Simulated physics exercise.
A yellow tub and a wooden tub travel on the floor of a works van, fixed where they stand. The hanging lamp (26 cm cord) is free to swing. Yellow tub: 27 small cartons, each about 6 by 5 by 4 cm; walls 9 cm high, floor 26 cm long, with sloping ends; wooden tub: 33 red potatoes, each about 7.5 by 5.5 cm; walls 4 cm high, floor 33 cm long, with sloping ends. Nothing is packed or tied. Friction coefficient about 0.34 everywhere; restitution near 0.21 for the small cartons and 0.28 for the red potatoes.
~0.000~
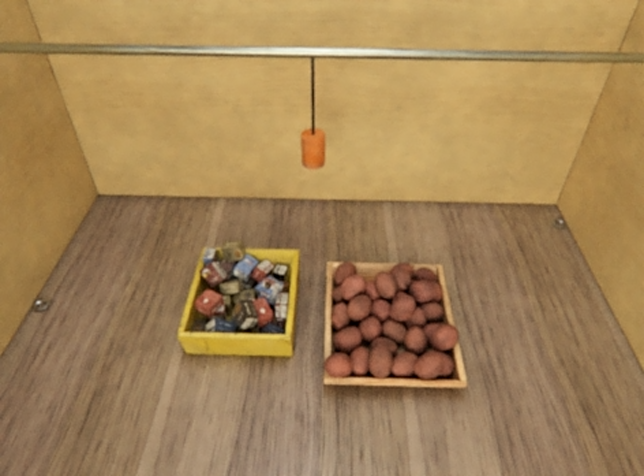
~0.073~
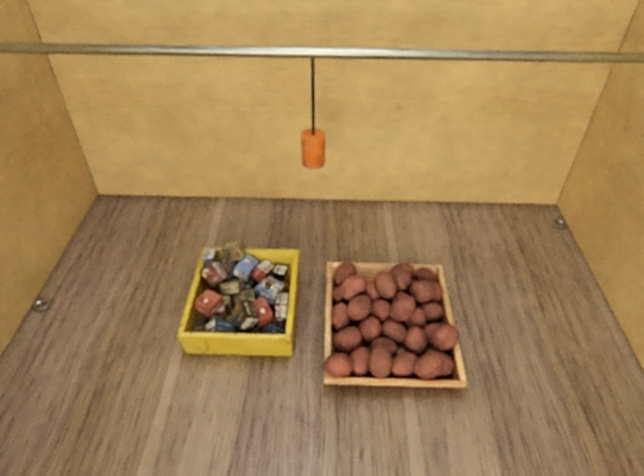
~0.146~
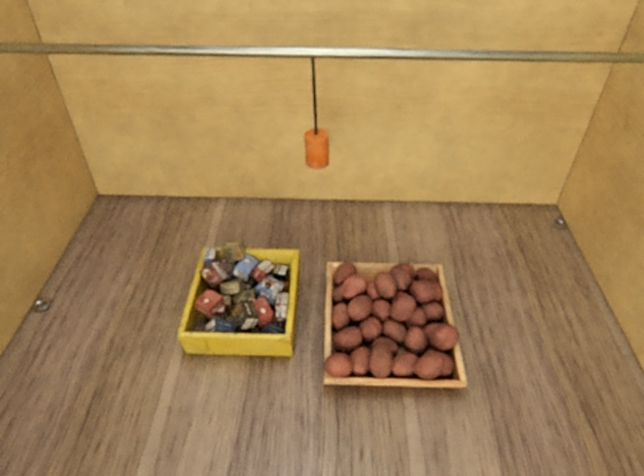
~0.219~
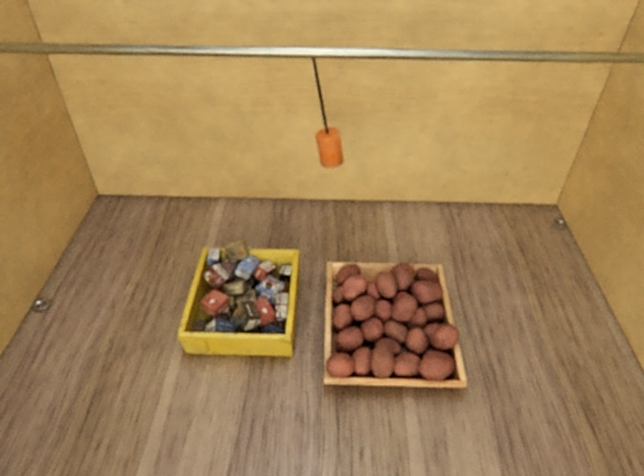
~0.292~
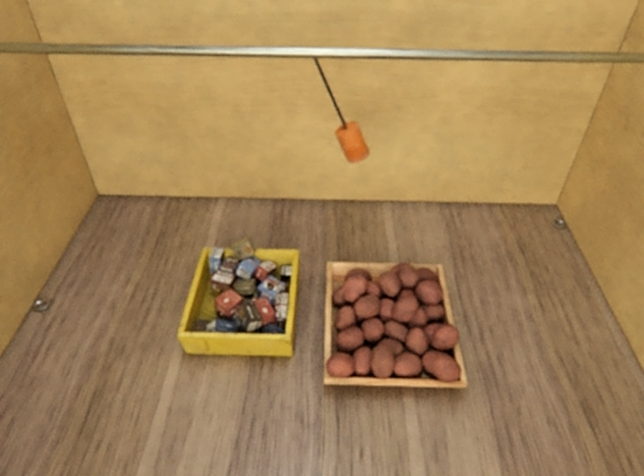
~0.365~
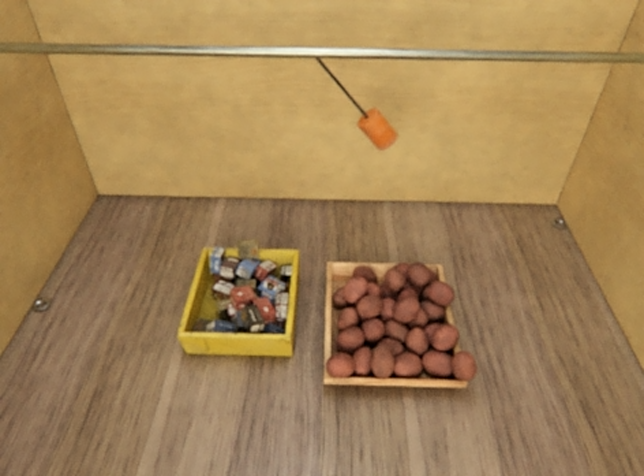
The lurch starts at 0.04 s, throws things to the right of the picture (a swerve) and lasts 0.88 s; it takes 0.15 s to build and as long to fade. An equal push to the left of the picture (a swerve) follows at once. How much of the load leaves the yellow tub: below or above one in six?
It sheds under a sixth of them.
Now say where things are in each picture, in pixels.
In the first frame (places track the rim corner closest to us here), yellow tub (288, 334); wooden tub (464, 381); lamp cord 0° off upright; all still inside.
In the second frame, yellow tub (288, 334); lamp cord 0° off upright.
In the third frame, yellow tub (288, 334); lamp cord 2° off upright.
In the fourth frame, yellow tub (288, 334); lamp cord 10° off upright.
In the fifth frame, yellow tub (288, 334); lamp cord 24° off upright.
In the sixth frame, yellow tub (288, 334); wooden tub (464, 381); lamp cord 40° off upright; all still inside.
After 0.69 s, the yellow tub has all 27 and the wooden tub is down by 4 of 33.
After 1.10 s, the yellow tub has all 27 and the wooden tub is down by 6 of 33.
After 1.67 s, the yellow tub has all 27 and the wooden tub is down by 10 of 33.
Final count (at 2.40 s), the yellow tub has all 27 and the wooden tub is down by 10 of 33. Asked share, 0 of 27, 0 per cent.
